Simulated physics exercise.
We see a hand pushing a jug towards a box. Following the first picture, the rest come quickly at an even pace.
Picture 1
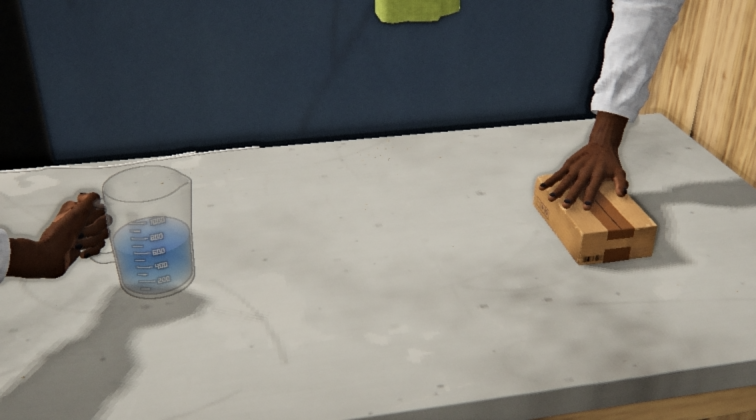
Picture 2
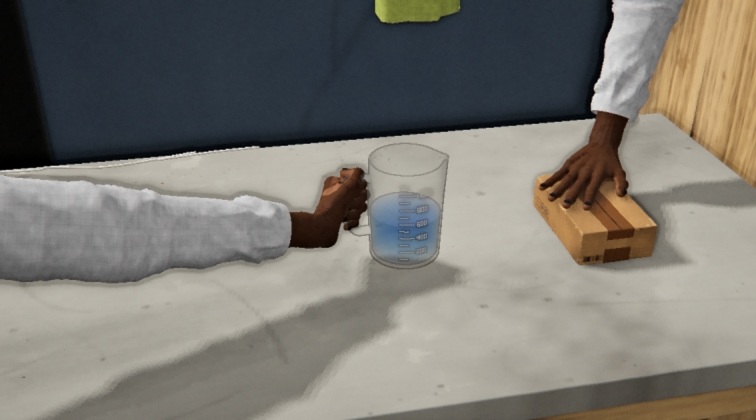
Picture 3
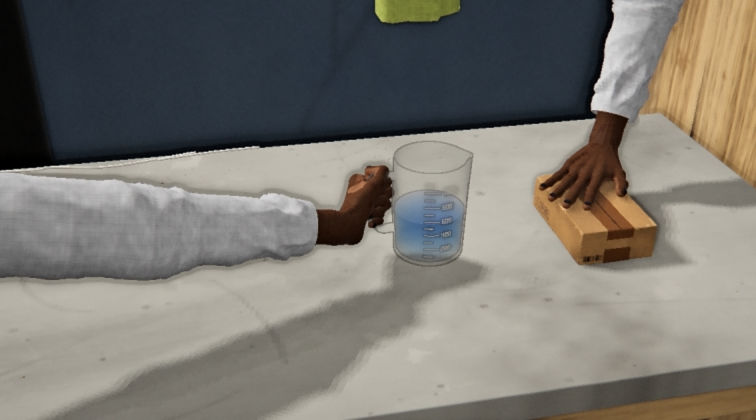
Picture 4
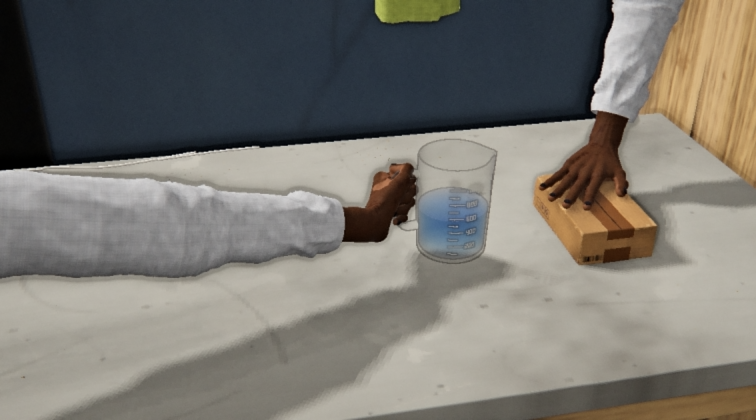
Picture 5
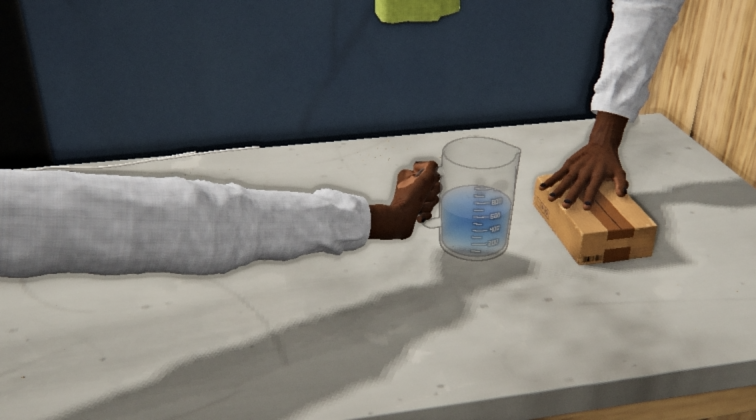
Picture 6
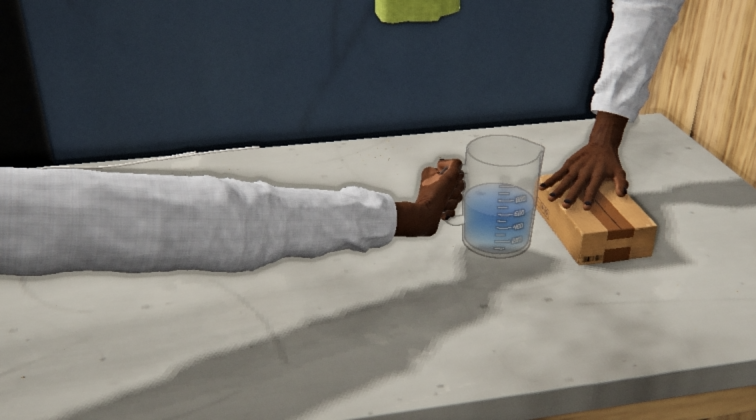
Measuring jug half full of blue liquid sliding right across a pale worktop, pushed by one hand, another resting on a box.
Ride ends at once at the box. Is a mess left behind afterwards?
No.
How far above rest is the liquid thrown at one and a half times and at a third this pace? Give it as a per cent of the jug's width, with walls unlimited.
In order, 55 % and 10 %.
Soon after, the jug meets the box.
Later, the dyed water surges up the wall; the wave climbs under half way to the rim.
In the end, the jug stands at the box; nothing has left it.
